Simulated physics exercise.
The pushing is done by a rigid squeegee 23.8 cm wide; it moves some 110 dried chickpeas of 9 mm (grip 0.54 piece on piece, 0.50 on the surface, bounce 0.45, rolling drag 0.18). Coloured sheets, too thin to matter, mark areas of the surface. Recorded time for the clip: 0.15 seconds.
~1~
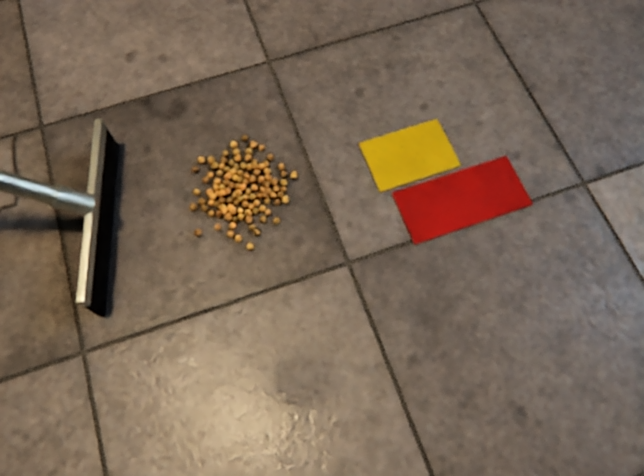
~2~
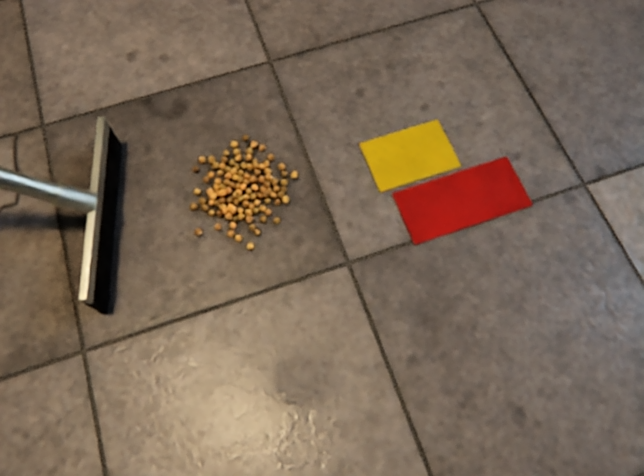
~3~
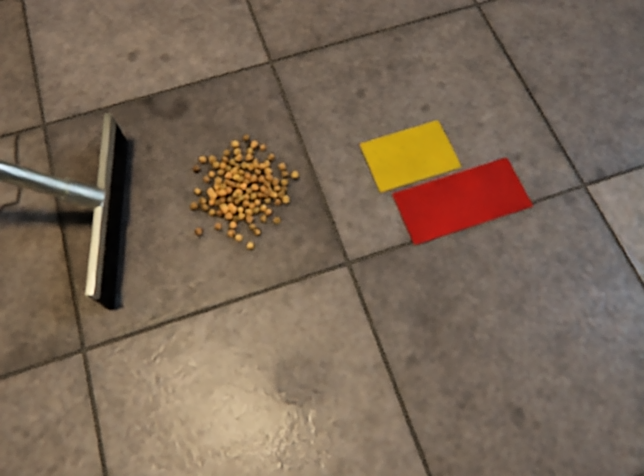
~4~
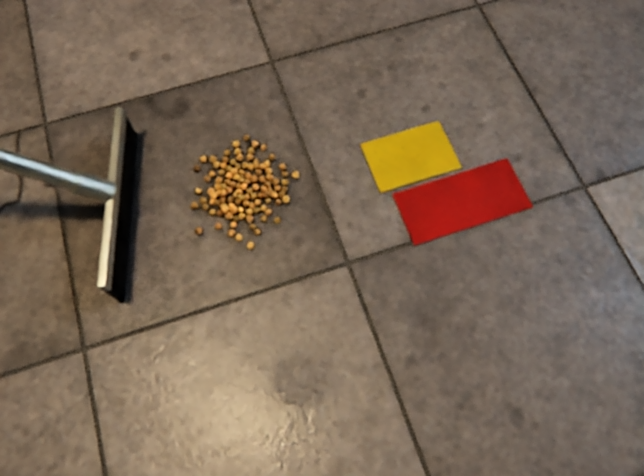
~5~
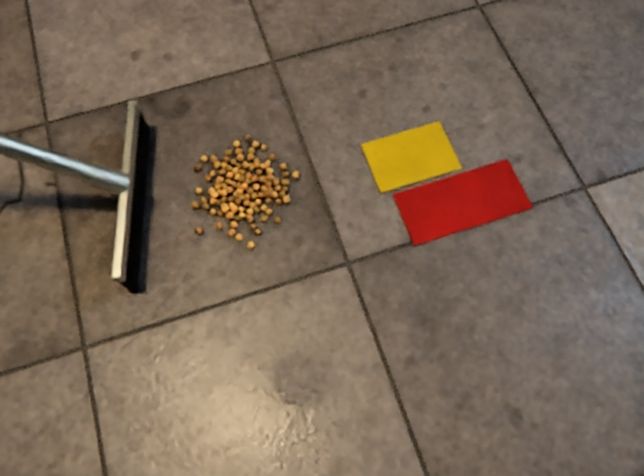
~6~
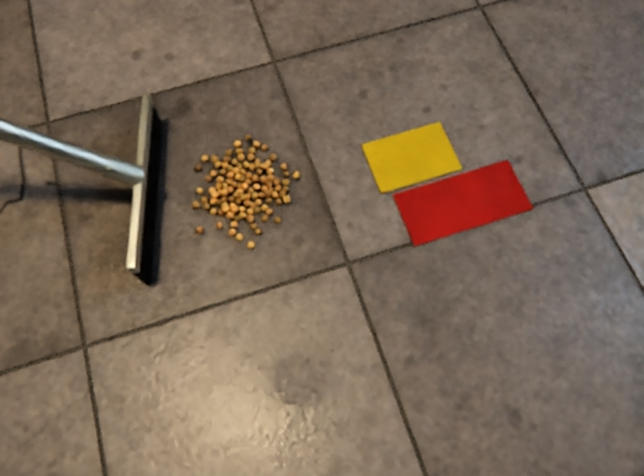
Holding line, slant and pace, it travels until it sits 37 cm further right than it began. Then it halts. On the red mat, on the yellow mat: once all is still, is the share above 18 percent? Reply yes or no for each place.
Red mat: No; yellow mat: Yes.
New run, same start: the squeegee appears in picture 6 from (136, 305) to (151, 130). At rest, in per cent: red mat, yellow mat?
Red mat 30, yellow mat 5.
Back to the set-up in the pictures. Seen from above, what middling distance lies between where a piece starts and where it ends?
Some 20 centimetres.
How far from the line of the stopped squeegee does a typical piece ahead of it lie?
About 4 cm from the line.
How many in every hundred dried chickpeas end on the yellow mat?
25 %.
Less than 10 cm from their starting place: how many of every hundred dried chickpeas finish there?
20 %.
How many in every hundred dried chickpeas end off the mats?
About 75 %.
Then, 0.28 s after the last picture, squeegee 22 cm from its start, spill 14 cm wide; off the mats 100 %.
Then, 0.56 s after the last picture, squeegee 38 cm from its start, spill 19 cm wide; yellow mat 20 %, off the mats 80 %.
Then, 0.80 s after the last picture, squeegee 38 cm from its start, spill 20 cm wide; yellow mat 25 %, off the mats 75 %.
In the end, red mat 0 %, yellow mat 25 %, off the mats 75 %.
